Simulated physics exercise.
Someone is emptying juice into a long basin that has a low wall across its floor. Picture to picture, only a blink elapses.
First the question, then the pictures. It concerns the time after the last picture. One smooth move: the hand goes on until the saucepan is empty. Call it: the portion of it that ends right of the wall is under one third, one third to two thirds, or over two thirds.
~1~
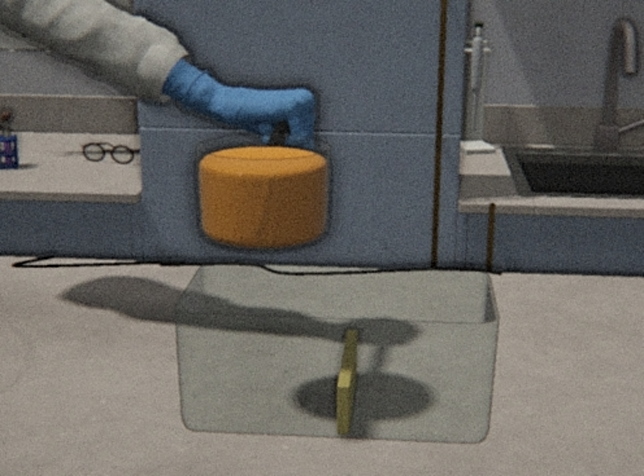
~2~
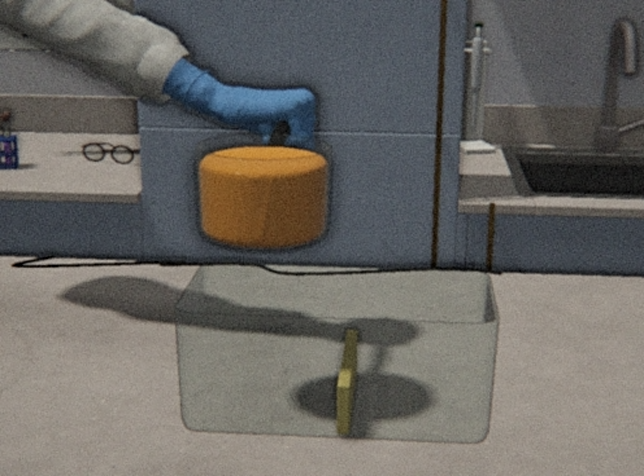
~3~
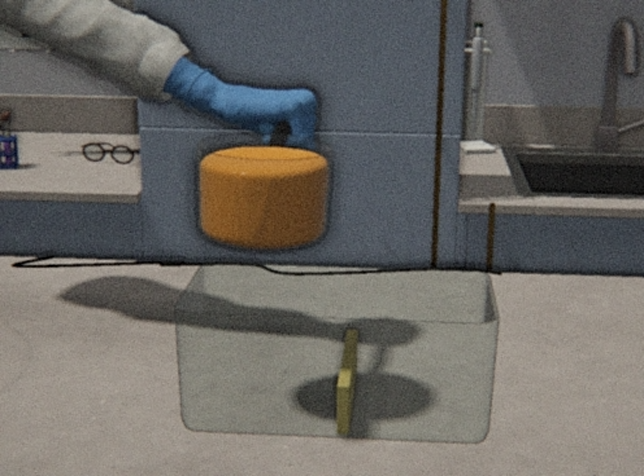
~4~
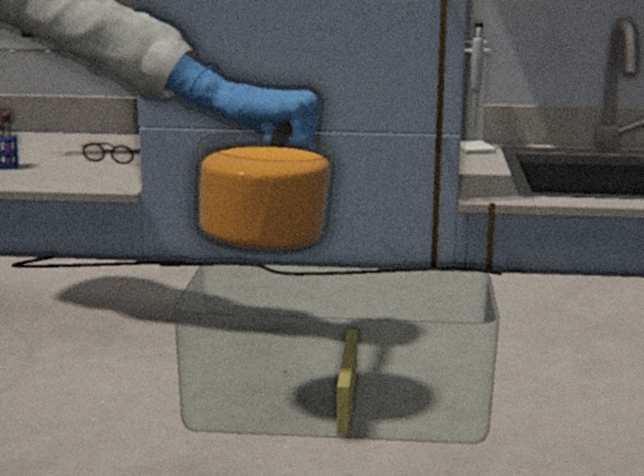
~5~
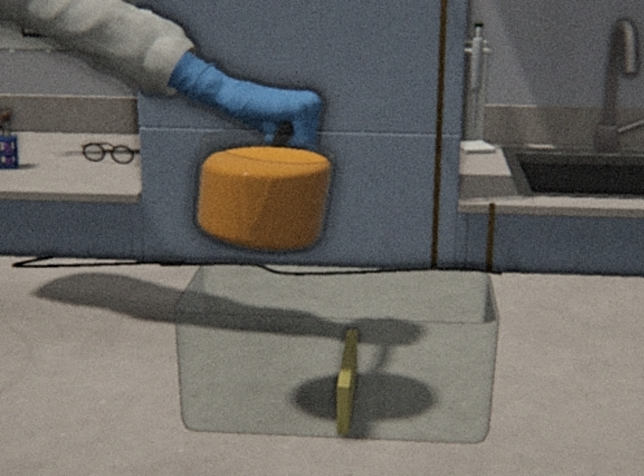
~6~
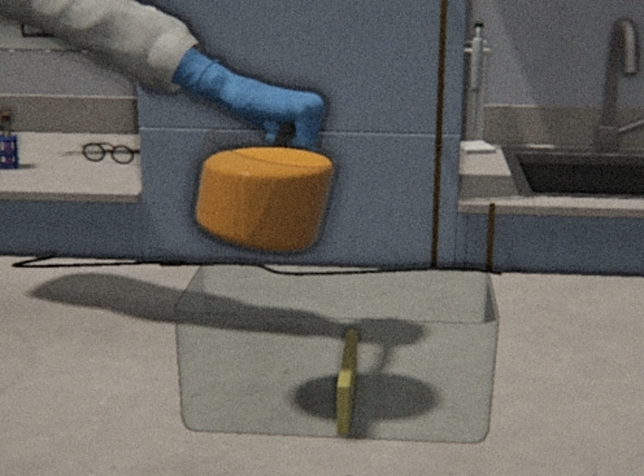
Over two thirds.
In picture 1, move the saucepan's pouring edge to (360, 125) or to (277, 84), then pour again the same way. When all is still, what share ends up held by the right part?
About 95 per cent, then about 65 per cent.
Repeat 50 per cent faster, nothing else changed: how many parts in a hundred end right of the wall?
About 95 %.
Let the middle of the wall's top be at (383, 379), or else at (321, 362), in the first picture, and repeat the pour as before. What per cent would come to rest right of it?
The first placement leaves close to 50 per cent, the second close to 95 per cent.
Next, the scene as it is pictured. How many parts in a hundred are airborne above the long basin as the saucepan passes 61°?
That comes to near 20 percent.
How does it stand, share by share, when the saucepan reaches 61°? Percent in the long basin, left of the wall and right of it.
The left part holds 0 percent and the right part 10 percent.
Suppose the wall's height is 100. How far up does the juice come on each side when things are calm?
The left side sits at 0 per cent and the right side at 80.
A moment on, the saucepan is tipped part way and 69 per cent is still to pour, 0 is left of the wall and 12 right of it.
Next, the saucepan is tipped on its side and 18 per cent is still to pour, 1 is left of the wall and 72 right of it.
Then the saucepan is tipped right over and 2 per cent is still to pour, 5 is left of the wall and 91 right of it.
Later the saucepan is tipped right over and 0 per cent is still to pour, 6 is left of the wall and 94 right of it.
In the end 6 per cent lies left of the wall, 94 right of it and 0 outside.
